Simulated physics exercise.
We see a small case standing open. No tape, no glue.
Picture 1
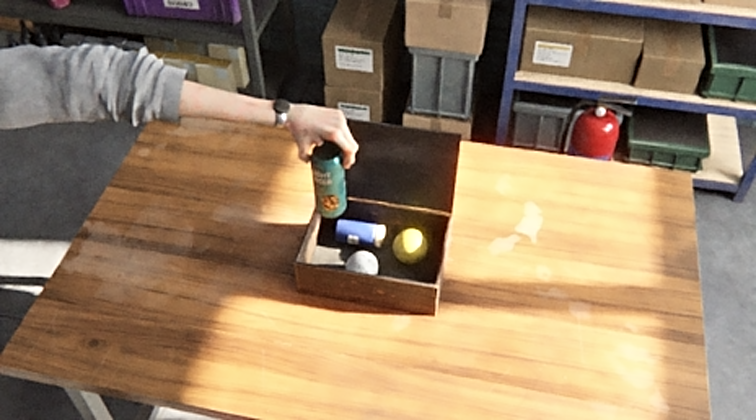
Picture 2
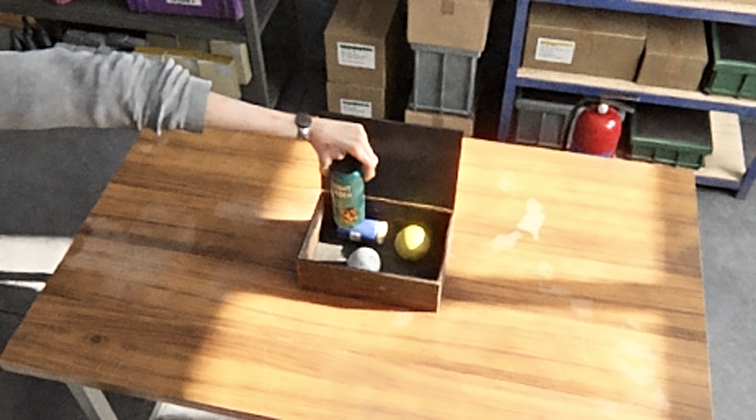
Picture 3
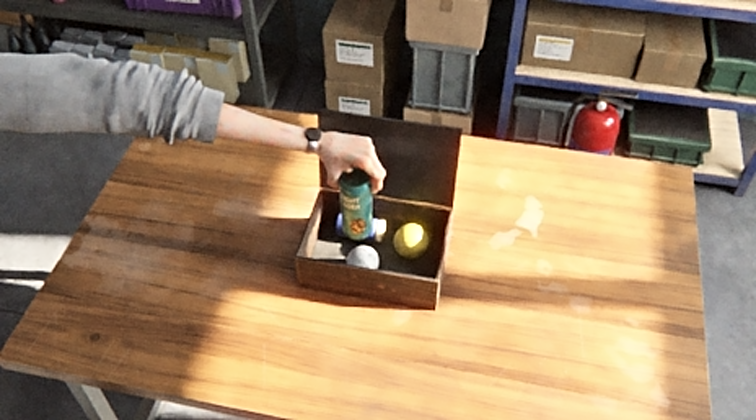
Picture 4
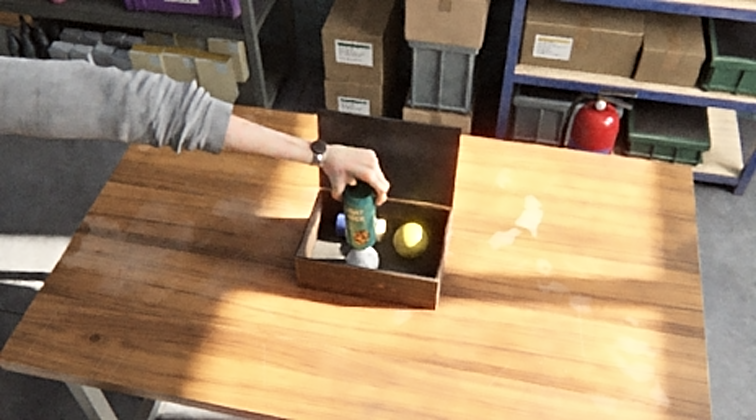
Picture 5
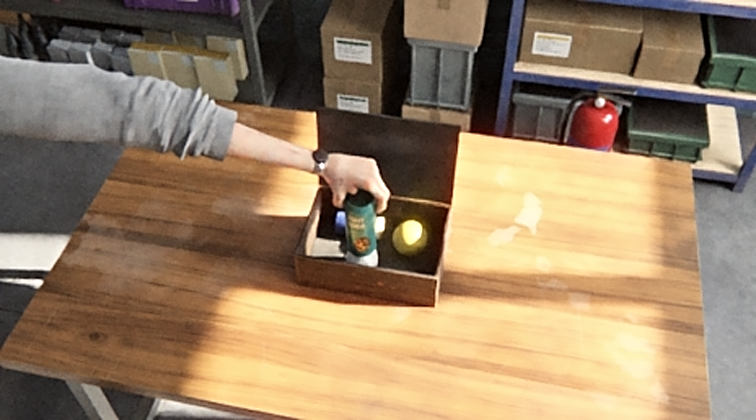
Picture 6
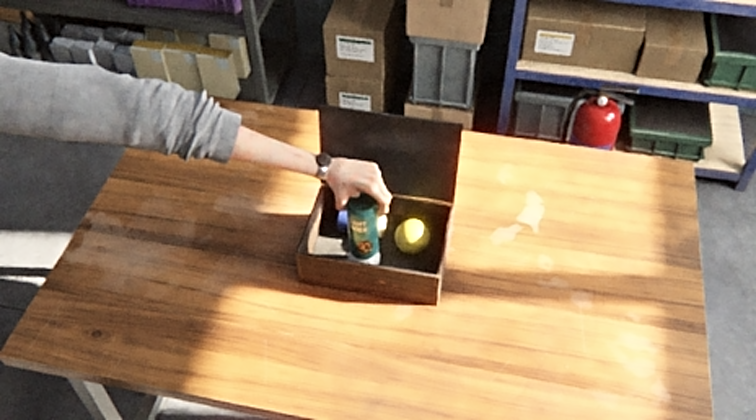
A turquoise can, gripped by a hand, moves down into an open case beside a yellow ball.
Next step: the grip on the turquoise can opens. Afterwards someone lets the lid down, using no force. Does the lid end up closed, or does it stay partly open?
Oh look, the lid finishes down.
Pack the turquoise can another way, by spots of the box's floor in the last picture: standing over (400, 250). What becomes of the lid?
Packed like that, it goes down completely.
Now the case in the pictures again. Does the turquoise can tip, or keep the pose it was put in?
Looking at the last picture, the turquoise can sits at an angle.
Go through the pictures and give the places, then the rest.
In the first frame, on its way; turquoise can (329, 181); yellow ball (410, 247).
In the second frame, on its way; turquoise can (348, 194).
In the third frame, on its way; turquoise can (356, 205).
In the fourth frame, on its way; turquoise can (360, 217); yellow ball (411, 241).
In the fifth frame, on its way; turquoise can (361, 224).
In the sixth frame, in place under the hand; turquoise can (363, 227).
Then, 0.60 s on from there, turquoise can turned 51° from how it was put near (386, 249); white ball shifted about its own width.
Then, 1.00 s on from there, lid starting down; turquoise can on its side near (397, 255); white ball shifted about its own width; yellow ball shifted a little.
Then, 1.60 s on from there, lid 58° above the rim; turquoise can on its side near (396, 258); white ball shifted about its own width; yellow ball shifted a little.
Then, 2.00 s on from there, lid 20° above the rim; turquoise can on its side near (396, 259); white ball shifted about its own width.
In the end, lid shut; toppled in the box, turquoise can; moved from the start, white ball; the other 2 unmoved. At the end, from the last picture's camera, turquoise can near (395, 260).
